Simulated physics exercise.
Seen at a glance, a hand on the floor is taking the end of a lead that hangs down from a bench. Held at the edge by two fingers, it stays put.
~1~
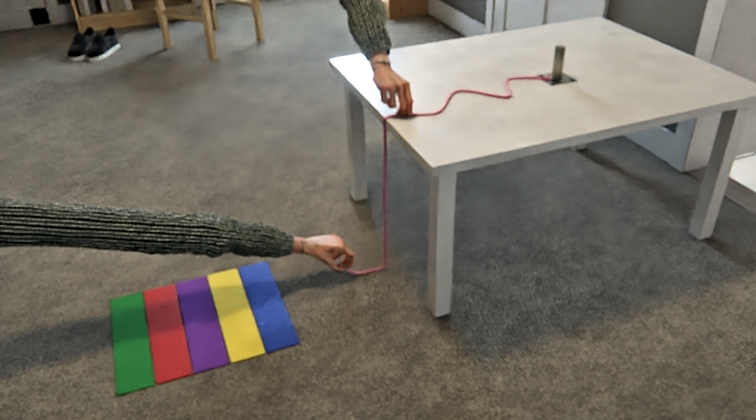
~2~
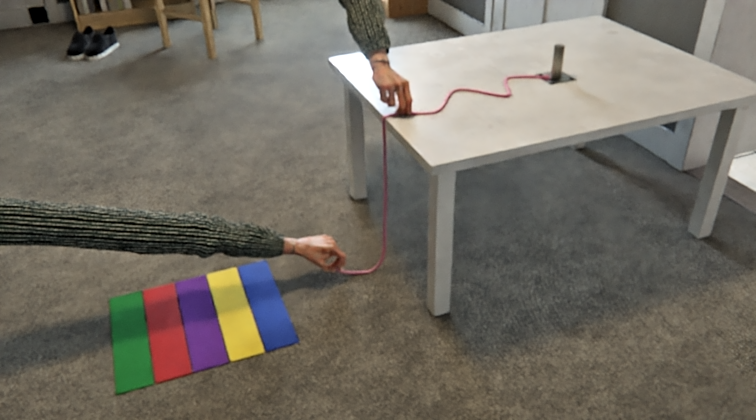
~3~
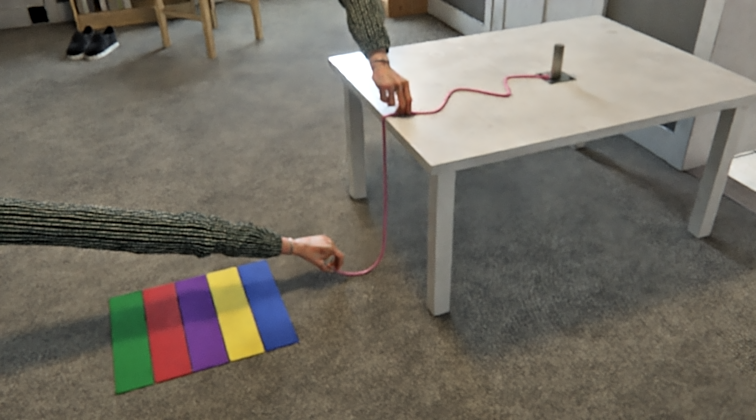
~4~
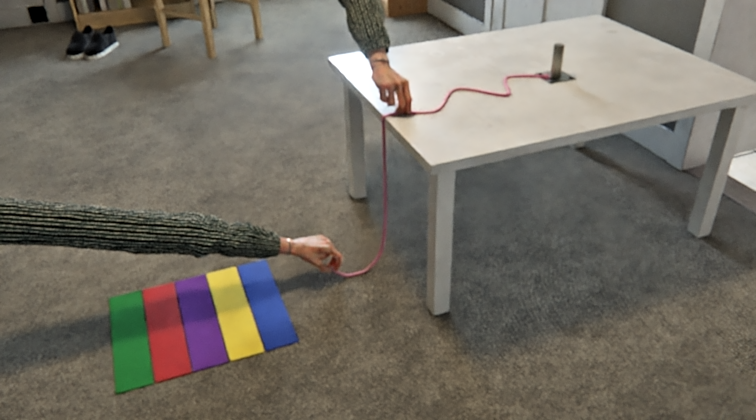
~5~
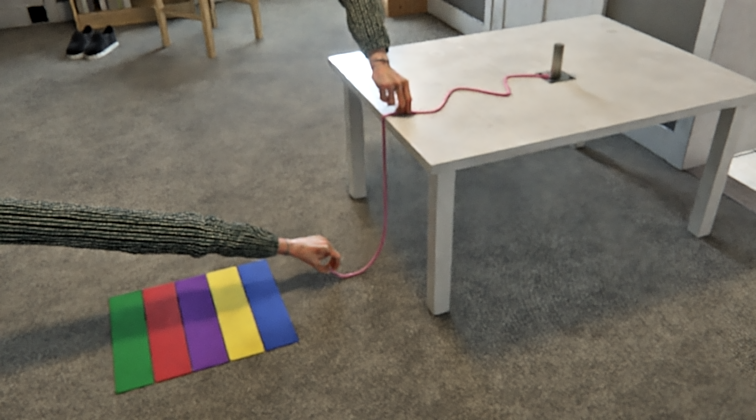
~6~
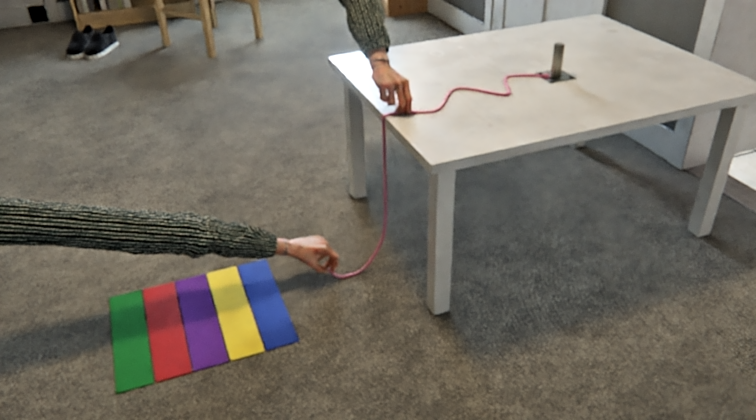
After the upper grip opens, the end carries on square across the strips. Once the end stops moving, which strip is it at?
It is at the red strip.
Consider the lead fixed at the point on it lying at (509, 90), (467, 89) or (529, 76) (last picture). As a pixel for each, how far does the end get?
In order: (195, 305), then (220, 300), then (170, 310).
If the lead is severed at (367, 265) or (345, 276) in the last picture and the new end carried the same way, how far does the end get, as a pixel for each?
For the first cut it's about (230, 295), and for the second about (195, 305).
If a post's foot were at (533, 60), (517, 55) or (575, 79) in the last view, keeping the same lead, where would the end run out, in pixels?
Try by try: (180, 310), (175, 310) and (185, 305).
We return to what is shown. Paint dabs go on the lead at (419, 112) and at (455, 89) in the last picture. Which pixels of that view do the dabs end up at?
First near (360, 134), second near (426, 104).
Early on, end near (221, 298); over yellow.
Midway, end near (186, 307); over purple.
At the end of the slack, end near (164, 313); over red. It halts on the red strip.
